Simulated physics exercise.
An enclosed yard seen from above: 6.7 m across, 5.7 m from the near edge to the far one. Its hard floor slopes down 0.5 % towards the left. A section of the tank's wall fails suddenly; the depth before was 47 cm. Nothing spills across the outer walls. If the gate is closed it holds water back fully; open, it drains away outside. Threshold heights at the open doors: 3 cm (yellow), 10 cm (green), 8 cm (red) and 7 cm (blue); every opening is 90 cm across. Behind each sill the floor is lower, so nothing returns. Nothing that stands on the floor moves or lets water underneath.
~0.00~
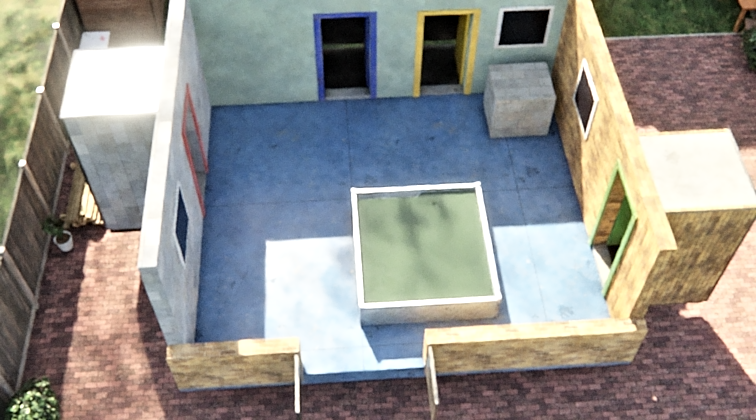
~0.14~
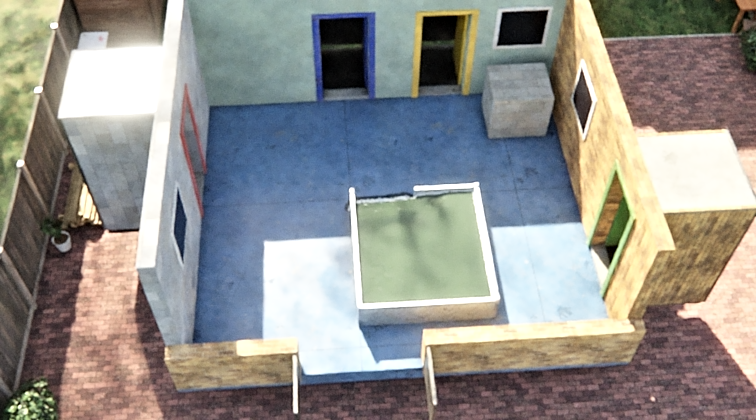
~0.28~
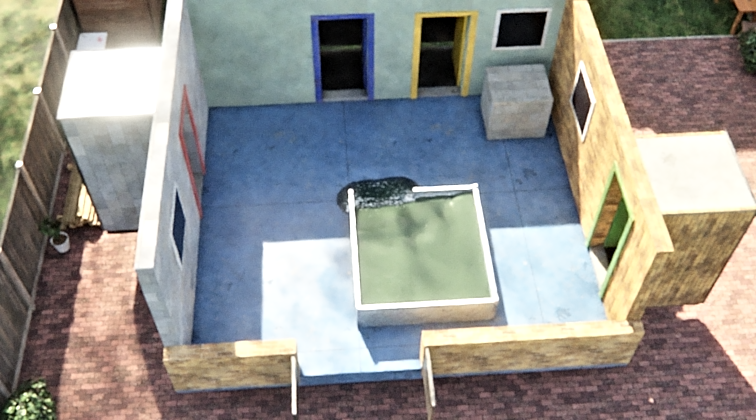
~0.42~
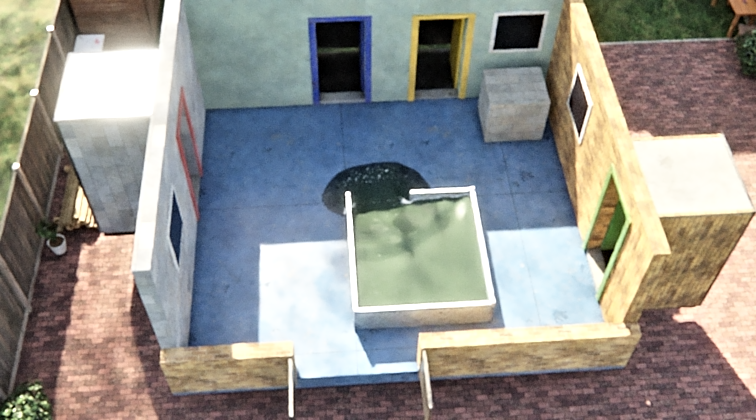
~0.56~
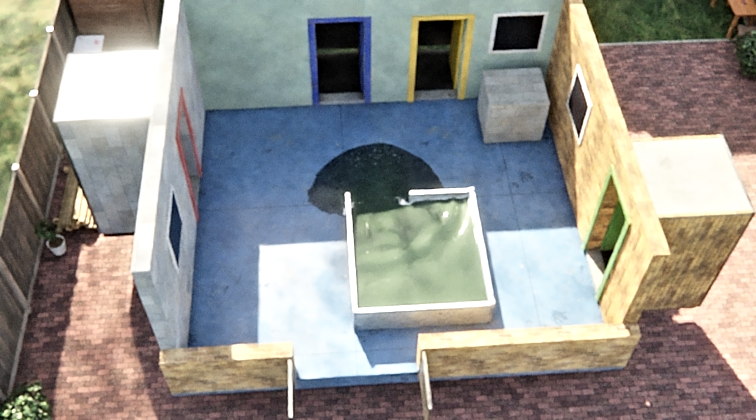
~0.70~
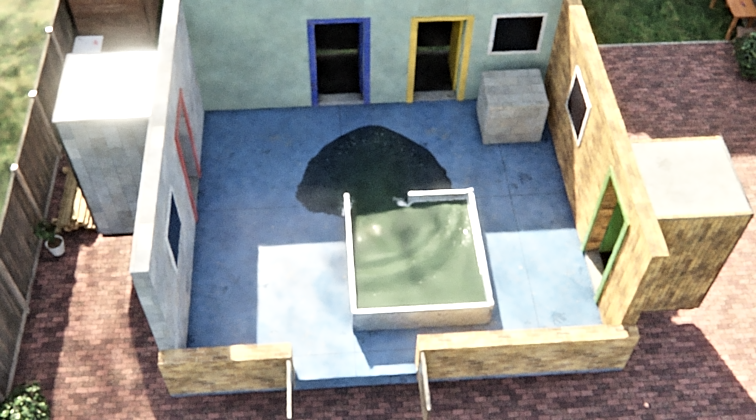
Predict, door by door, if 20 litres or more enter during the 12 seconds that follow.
Door by door: At the yellow door it exceeds the limit; at the green door it does not reach the limit; at the red door it stays under the limit; at the blue door it goes over the limit.
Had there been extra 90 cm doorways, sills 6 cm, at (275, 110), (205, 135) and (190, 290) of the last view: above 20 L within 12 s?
In that order: Above, past it, not over.
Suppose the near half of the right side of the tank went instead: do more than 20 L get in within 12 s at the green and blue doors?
Against that limit: Green past it, blue under.
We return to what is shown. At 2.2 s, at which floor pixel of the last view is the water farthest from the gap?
At about (205, 115).
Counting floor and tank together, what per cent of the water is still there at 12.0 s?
Some 78 per cent remains.
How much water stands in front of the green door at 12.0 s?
About 2.0 cm.
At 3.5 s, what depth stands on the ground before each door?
Depths in cm: Yellow 10, green 0, red 3, blue 18.
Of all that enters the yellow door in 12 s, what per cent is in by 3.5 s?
Some 35 per cent by then.
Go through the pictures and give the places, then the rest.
The first picture shows the tank at (423, 245) is whole and still, 47 cm deep.
In the second picture, the front is at a hidden place, 0.6 m from the gap on the tank's far side; 0.3 m2 of floor is under water; 47 cm left at the back of the tank.
In the third picture, the front is at (343, 195), 0.8 m from the gap on the tank's far side; 0.8 m2 of floor is under water; 47 cm left at the back of the tank.
In the fourth picture, the front is at (396, 166), 1.2 m from the gap on the tank's far side; 1.6 m2 of floor is under water; 47 cm left at the back of the tank.
In the fifth picture, the front is at (381, 146), 1.6 m from the gap on the tank's far side; 2.5 m2 of floor is under water; 47 cm left at the back of the tank.
In the sixth picture, the front is at (375, 129), 2.1 m from the gap on the tank's far side; 3.5 m2 of floor is under water; 47 cm left at the back of the tank.
After 1.4 s water covers 25 % of the floor and is deepest (26 cm) near (359, 208); yellow door not reached, green door not reached, red door not reached, blue door 13 cm at the sill, 10 L in.
After 2.2 s water covers 30 % of the floor and is deepest (24 cm) near (369, 208); yellow door 11 cm at the sill, 13 L in, green door not reached, red door not reached, blue door 21 cm at the sill, 66 L in.
After 3.5 s water covers 35 % of the floor and is deepest (22 cm) near (205, 115); yellow door 10 cm at the sill, 59 L in, green door not reached, red door 3 cm at the sill, 0 L in, blue door 18 cm at the sill, 156 L in.
After 7.0 s water covers 80 % of the floor and is deepest (14 cm) near (205, 115); yellow door 8 cm at the sill, 126 L in, green door 1 cm at the sill, 0 L in, red door 7 cm at the sill, 0 L in, blue door 11 cm at the sill, 230 L in.
After 12.0 s water covers 95 % of the floor and is deepest (8 cm) near (186, 362); yellow door 5 cm at the sill, 167 L in, green door 2 cm at the sill, 0 L in, red door 6 cm at the sill, 0 L in, blue door 7 cm at the sill, 242 L in.
